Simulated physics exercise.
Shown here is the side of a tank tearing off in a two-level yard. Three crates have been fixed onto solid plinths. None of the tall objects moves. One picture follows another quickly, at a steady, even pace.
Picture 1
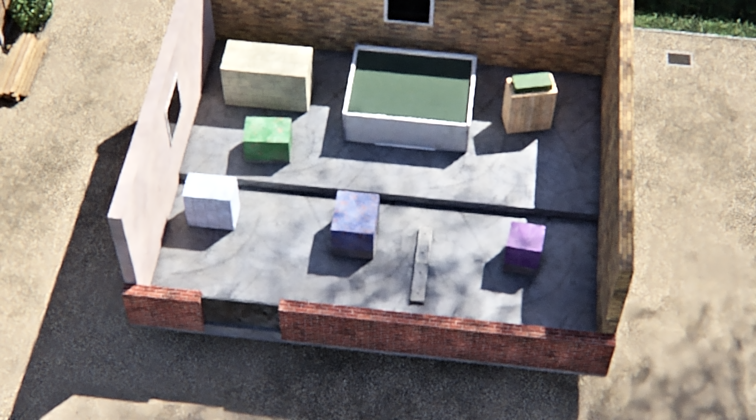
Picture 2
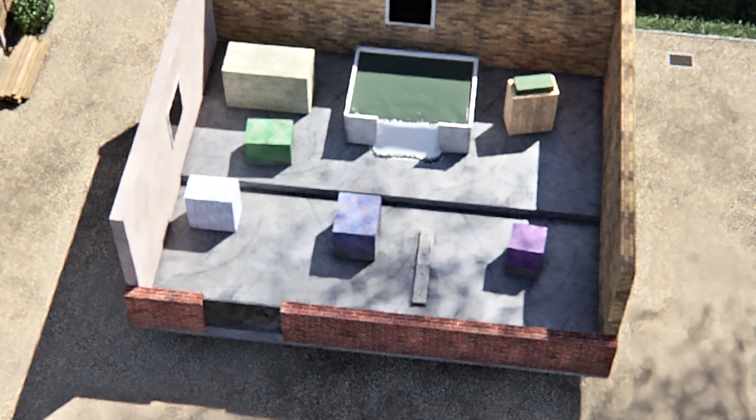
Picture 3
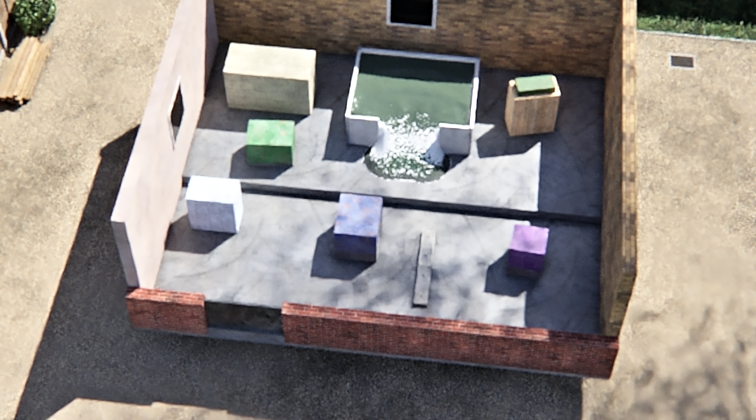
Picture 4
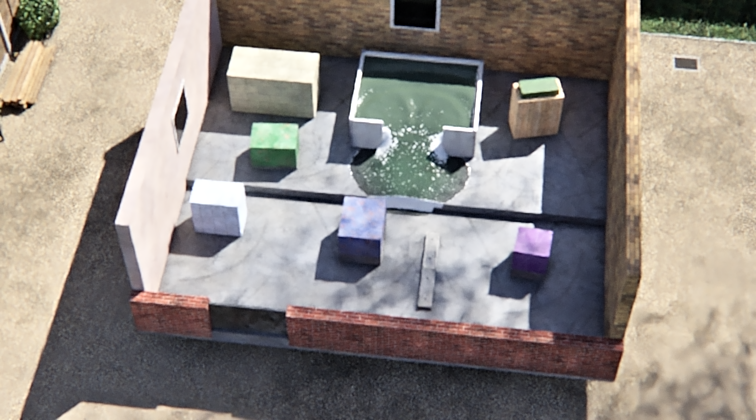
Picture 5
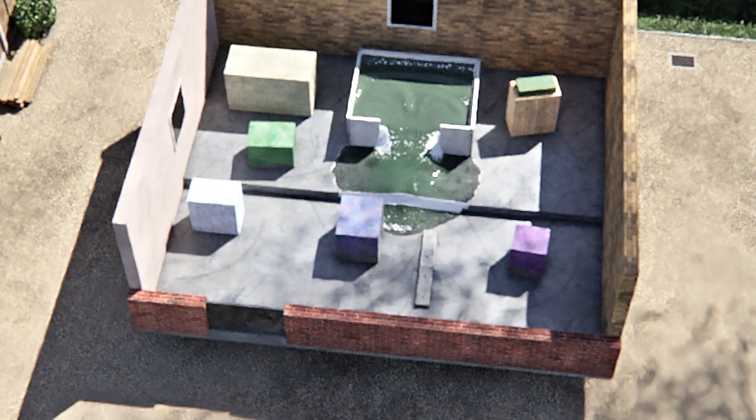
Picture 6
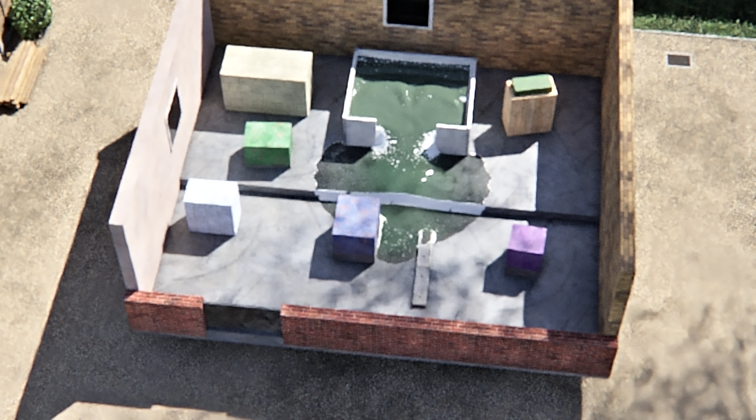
In a two-level yard, a tank's front side breaks open and green water pours toward the low brick wall.
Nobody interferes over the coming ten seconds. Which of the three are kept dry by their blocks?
The purple crate remains dry; the blue crate ends up wet; the green crate remains dry.
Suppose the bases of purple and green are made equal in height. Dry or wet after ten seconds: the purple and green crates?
Purple: Is reached; green: Stays clear.
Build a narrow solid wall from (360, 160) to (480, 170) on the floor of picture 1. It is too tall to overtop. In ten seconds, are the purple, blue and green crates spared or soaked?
Purple crate: Untouched, blue crate: Untouched, green crate: Reached.
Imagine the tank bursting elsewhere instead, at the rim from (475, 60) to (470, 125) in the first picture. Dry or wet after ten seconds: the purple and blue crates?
As I see it, the purple one gets reached, and the blue one is not reached.
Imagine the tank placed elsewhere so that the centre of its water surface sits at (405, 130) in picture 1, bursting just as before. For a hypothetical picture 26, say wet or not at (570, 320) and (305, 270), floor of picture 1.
The first spot is wetted, while the second is wetted.
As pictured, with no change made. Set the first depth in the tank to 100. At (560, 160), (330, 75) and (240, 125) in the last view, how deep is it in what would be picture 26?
I'd say around 0 per cent, then 0 per cent, then 0 per cent.
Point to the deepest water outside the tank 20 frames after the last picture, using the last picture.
Around (586, 356).
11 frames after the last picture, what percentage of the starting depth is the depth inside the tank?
Estimate: Close to 52 %.
A moment on, water covers 25 % of the floor; the purple crate water round its plinth, the blue crate water round its plinth, the green crate water round its plinth.
Next, water covers 40 % of the floor; the purple crate water round its plinth, the blue crate water round its plinth, the green crate water round its plinth.
Then, water covers 50 % of the floor; the purple crate water round its plinth, the blue crate water round its plinth, the green crate water round its plinth.
Later, water covers 55 % of the floor; the purple crate water round its plinth, the blue crate water round its plinth, the green crate water round its plinth.
In the end, water covers 55 % of the floor; the purple crate stayed above the water, the blue crate was topped, the green crate stayed above the water.
